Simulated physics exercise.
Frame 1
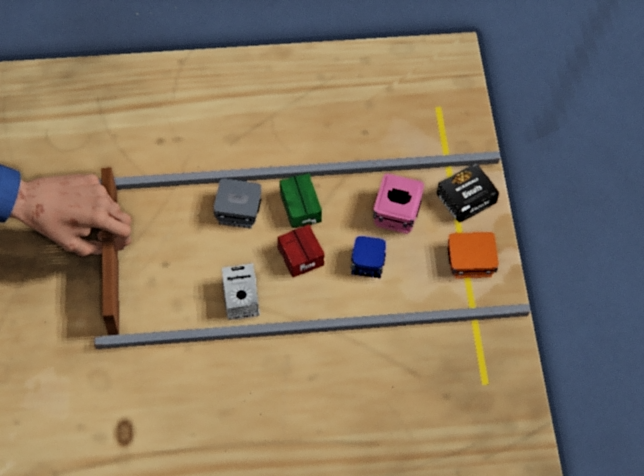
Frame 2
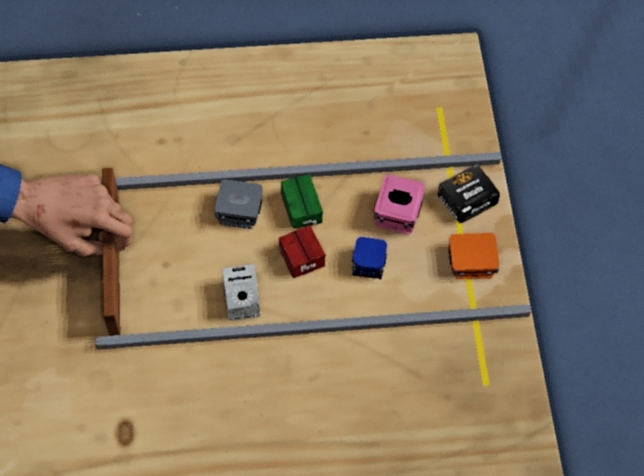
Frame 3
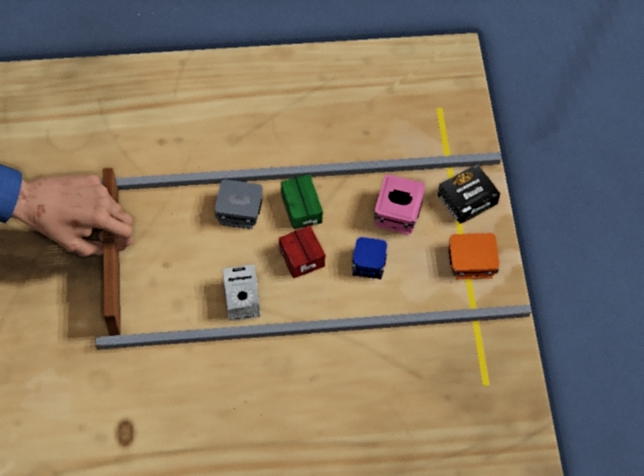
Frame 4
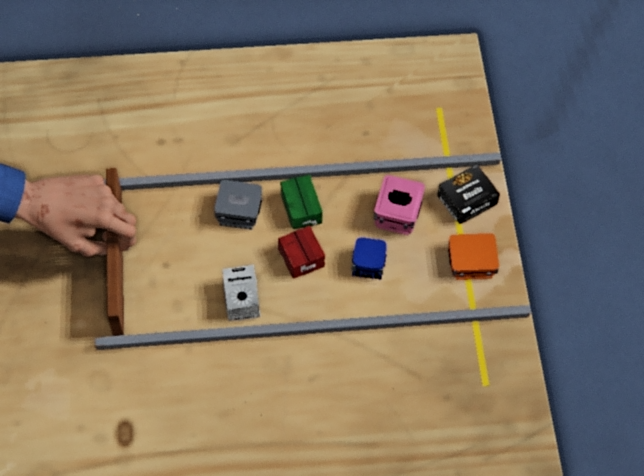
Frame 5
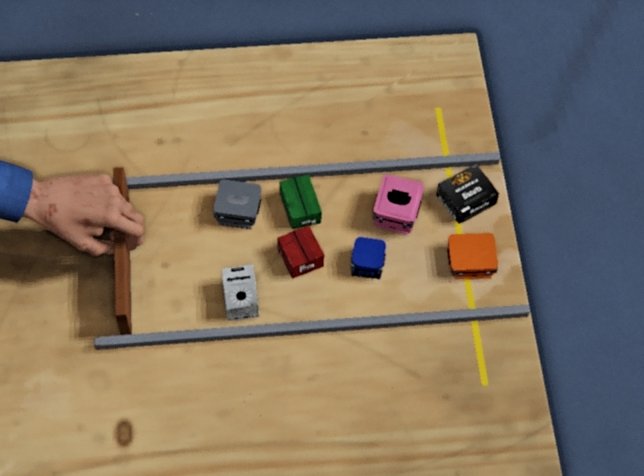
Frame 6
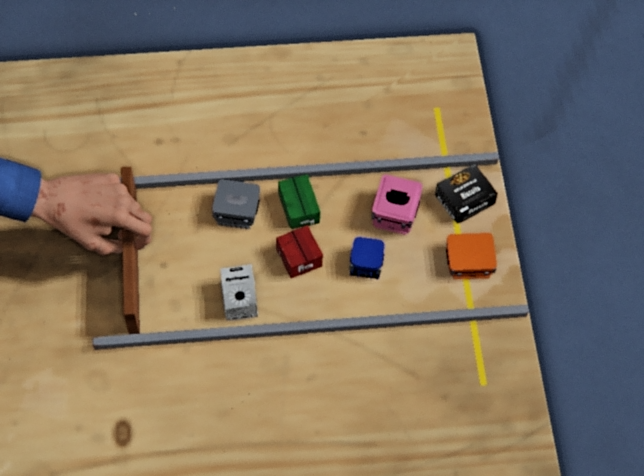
A hand in a blue sleeve grips an upright brown board at the left end of two grey rails on a pale wooden table, seen from above. Between the rails sit grey, green, white, red, blue and pink boxes, with a black box and an orange one by a yellow tape line near the right edge. The hand slides the board slightly rightward, touching none of the boxes, which stay put.
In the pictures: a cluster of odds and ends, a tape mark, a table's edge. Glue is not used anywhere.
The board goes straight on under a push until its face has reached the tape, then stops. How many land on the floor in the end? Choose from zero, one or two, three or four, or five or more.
In the end, three or four land there.
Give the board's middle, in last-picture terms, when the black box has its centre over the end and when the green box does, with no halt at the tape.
The middle is at (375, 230) when it's the black box, and at (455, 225) when it's the green box.
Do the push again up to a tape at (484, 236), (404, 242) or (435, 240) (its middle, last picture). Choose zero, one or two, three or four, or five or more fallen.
So in that order I'd say 5 or more; 1 or 2; three or four.
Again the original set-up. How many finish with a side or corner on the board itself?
In contact: 3.
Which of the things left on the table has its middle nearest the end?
The blue case is the one.
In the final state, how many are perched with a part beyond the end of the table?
The figure is 1.
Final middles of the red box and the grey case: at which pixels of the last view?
Red box at (480, 224), grey case at (471, 184).
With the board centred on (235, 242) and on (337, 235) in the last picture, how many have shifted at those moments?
I count 2 first and 7 after.
Soon after, none off yet; black box at rest near (466, 194); orange case at rest near (471, 257); pink case at rest near (397, 205).
Then, none off yet; black box moved a little near (493, 190); orange case at rest near (471, 257); pink case moved about its own width near (451, 201).
At rest, the number that fall off is three or four; fallen, green box, pink case, orange case and black box.
